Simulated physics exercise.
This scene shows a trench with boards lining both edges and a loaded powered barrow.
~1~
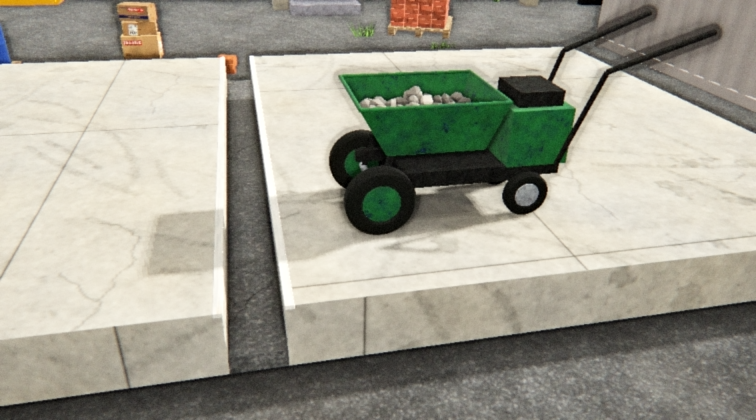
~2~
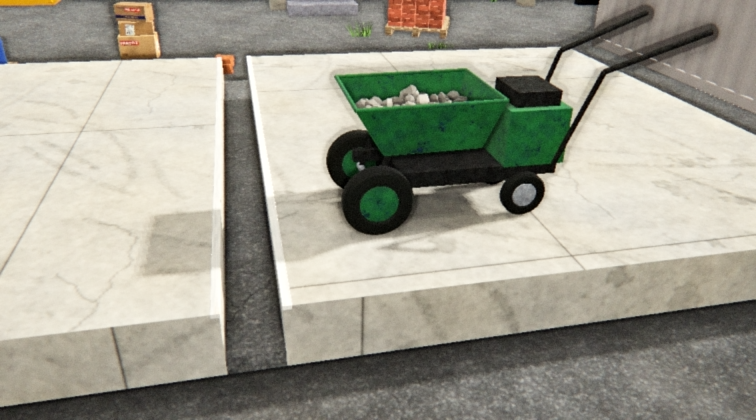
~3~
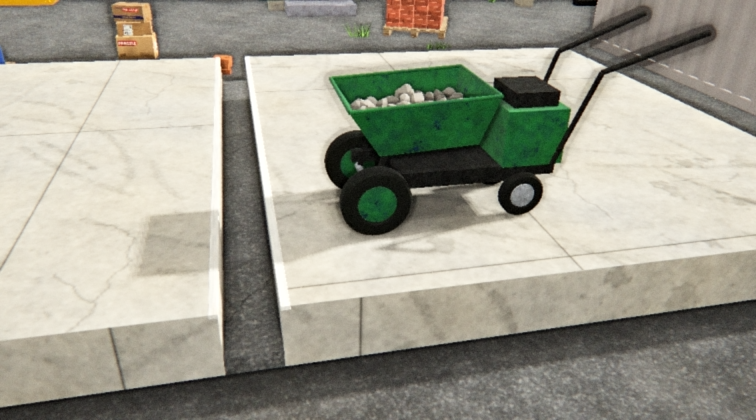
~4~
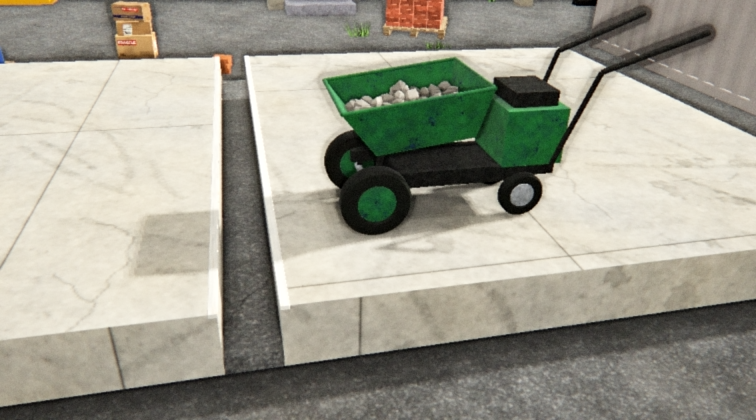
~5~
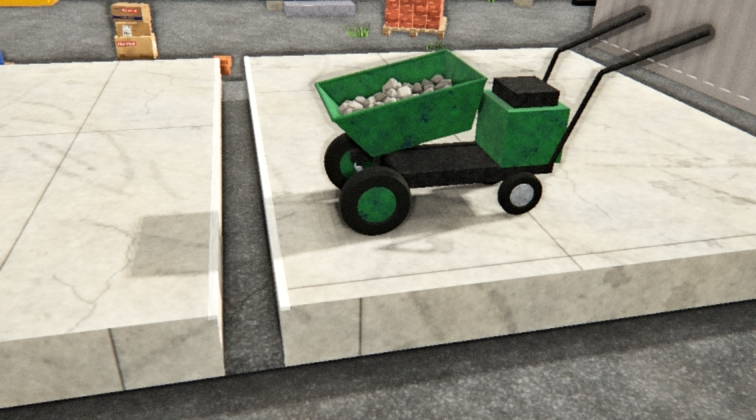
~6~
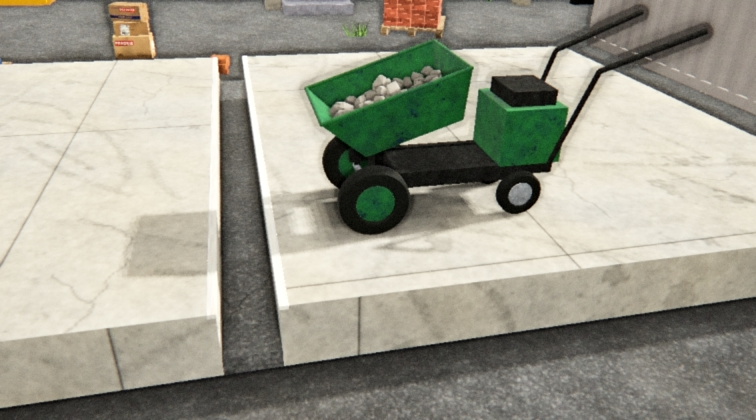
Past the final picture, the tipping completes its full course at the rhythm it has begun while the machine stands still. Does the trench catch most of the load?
Yes, I predict the trench will catch most of it.
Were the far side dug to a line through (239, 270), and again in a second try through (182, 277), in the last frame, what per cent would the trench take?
The share would be 70 % first and 100 % second.
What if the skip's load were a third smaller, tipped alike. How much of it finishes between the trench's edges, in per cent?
100 in a hundred, roughly.
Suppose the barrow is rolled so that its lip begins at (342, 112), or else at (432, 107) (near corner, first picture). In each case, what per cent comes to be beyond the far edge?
First spot 10 per cent, second spot 0 per cent.
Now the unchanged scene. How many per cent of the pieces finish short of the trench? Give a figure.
About 0 %.
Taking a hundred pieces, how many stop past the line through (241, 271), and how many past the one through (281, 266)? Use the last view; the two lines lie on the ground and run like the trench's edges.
First roughly 40 percent, then 100 percent.
Soon after the last picture, skip tipped steeply; all in the skip.
A little later, skip tipped right over; most in the skip; a small part in or heaped over the trench; a stray few falling.
Later still, skip tipped right over; about a quarter in the skip; most in or heaped over the trench; a stray few beyond it.
By the end, skip tipped right over; nearly all in or heaped over the trench; a stray few beyond it.
